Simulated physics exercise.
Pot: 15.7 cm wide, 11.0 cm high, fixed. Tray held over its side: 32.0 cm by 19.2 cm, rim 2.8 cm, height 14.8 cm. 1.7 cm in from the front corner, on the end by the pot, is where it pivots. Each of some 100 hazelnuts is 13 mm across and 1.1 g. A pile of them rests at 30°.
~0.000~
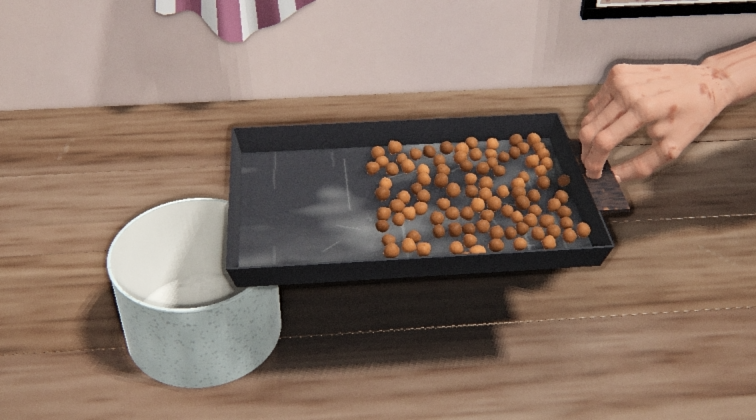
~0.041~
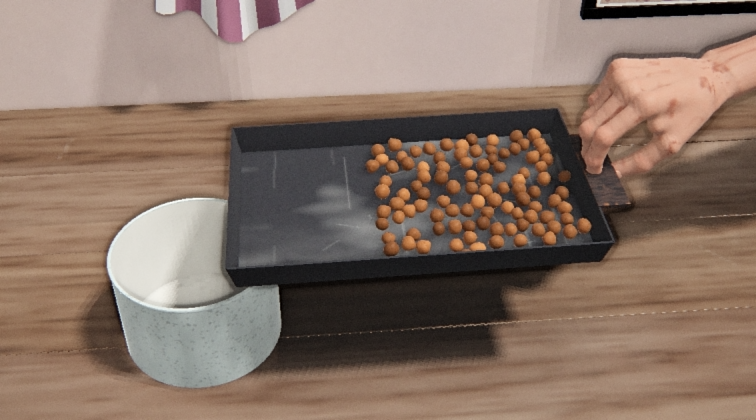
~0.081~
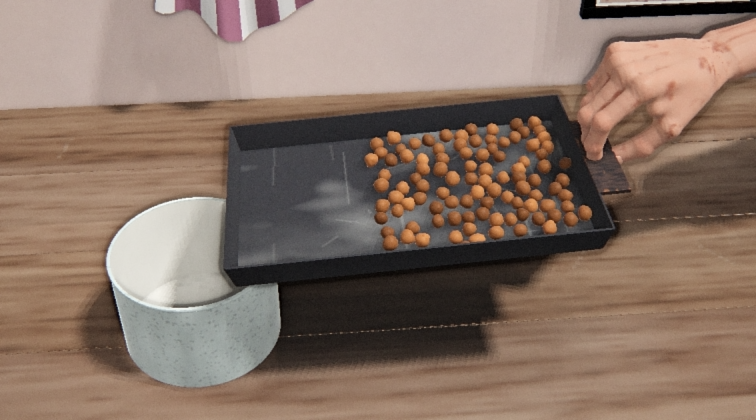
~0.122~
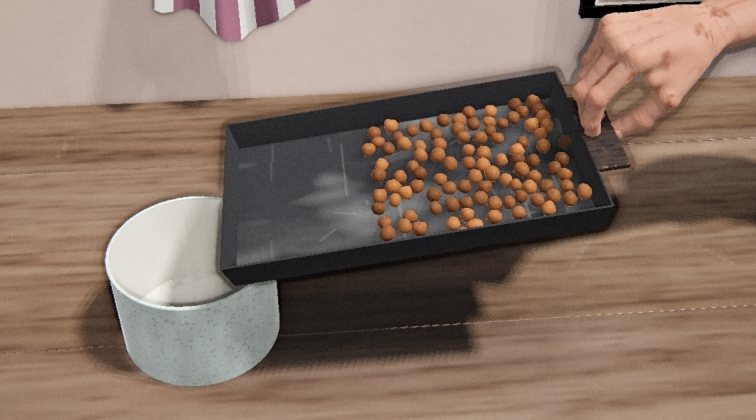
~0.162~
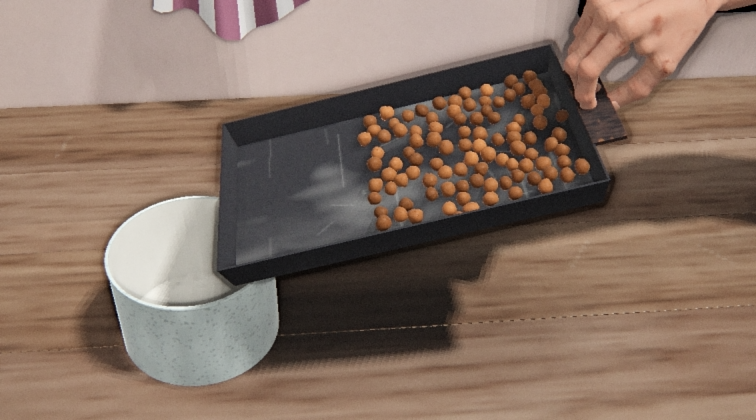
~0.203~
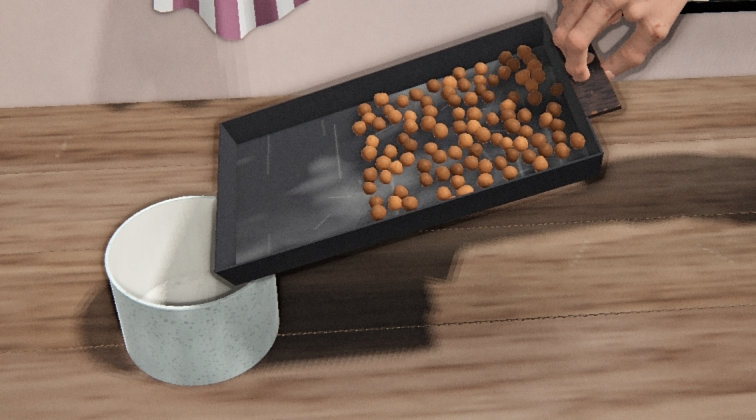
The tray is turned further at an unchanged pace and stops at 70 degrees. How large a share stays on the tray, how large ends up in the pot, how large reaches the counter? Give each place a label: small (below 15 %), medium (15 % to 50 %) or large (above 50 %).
Shares by place: Left on the tray medium, pot medium, counter medium.
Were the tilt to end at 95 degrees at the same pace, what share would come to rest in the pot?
You'd end up with some 50 % in the pot.
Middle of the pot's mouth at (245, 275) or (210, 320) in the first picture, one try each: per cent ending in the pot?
I'd say some 10 per cent for the first and some 35 per cent for the second.
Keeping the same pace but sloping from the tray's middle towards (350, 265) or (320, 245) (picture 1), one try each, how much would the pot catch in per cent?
Near 0 and 0 per cent, in that order.
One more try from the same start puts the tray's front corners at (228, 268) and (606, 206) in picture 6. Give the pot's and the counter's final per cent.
Pot 0 % / counter 65 %.
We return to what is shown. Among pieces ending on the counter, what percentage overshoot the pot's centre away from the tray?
90 %.
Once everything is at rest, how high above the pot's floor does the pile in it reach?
It reaches roughly 1.5 cm.
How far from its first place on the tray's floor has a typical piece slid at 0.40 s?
Displacement on the tray: Roughly 4 cm.
After 0.40 s, tilt 45 degrees; the tray holds 100 %, the pot 0 %.
Then, at 0.54 s, tilt 64 degrees; the tray holds 100 %, the pot 0 %.
After 0.80 s, tilt 70 degrees; the tray holds 35 %, the pot 30 %.
By 1.9 s all is still; tray 35 %, pot 30 %, counter 40 %.
